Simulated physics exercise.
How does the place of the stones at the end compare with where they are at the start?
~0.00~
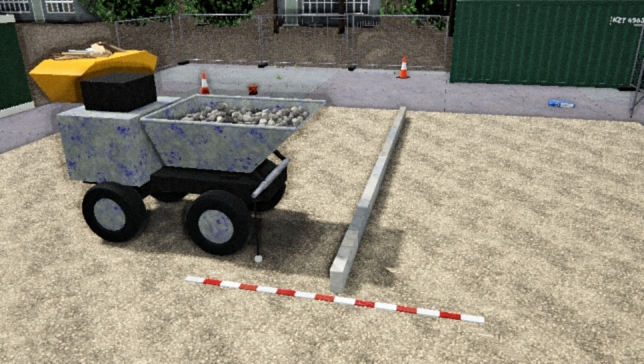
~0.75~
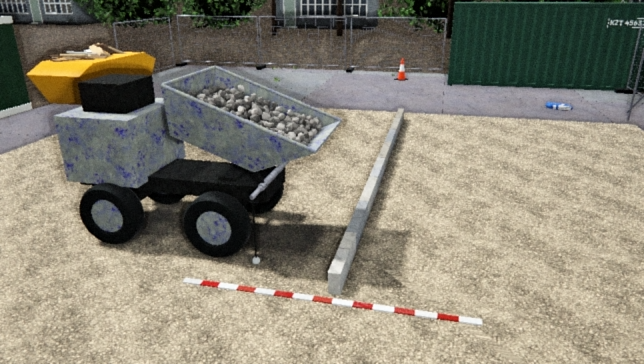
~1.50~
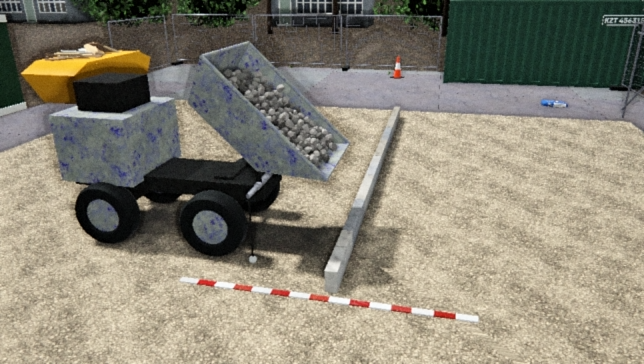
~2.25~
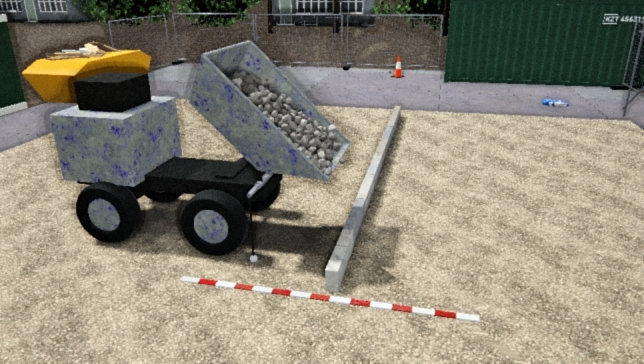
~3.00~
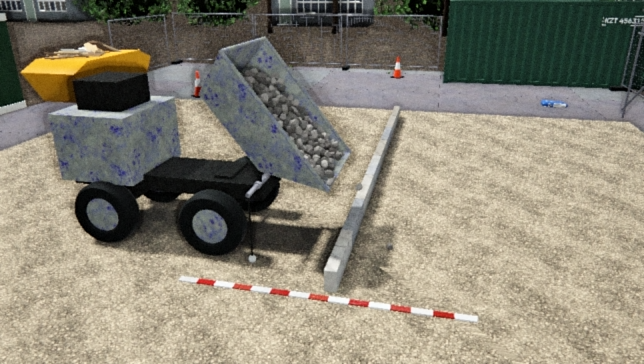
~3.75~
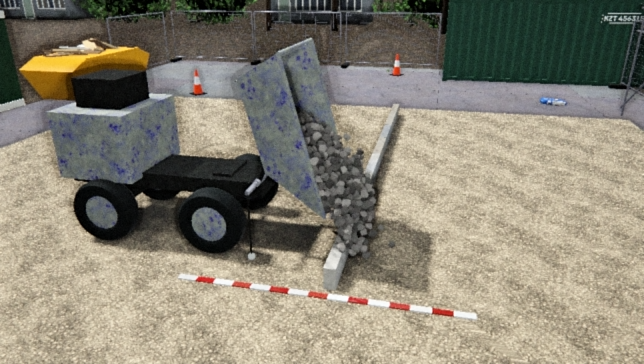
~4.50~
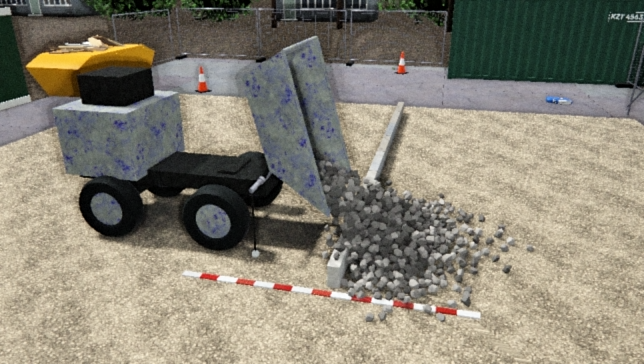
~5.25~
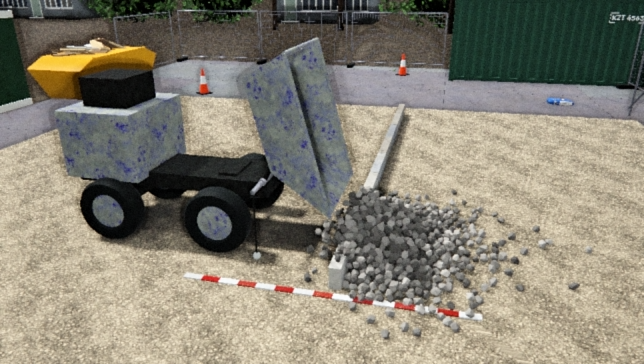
At the start the stones sit up in the dumper's skip, to the left of the kerb. By the end they lie lower and further right, scattered in a heap on the ground, mostly beyond the kerb.
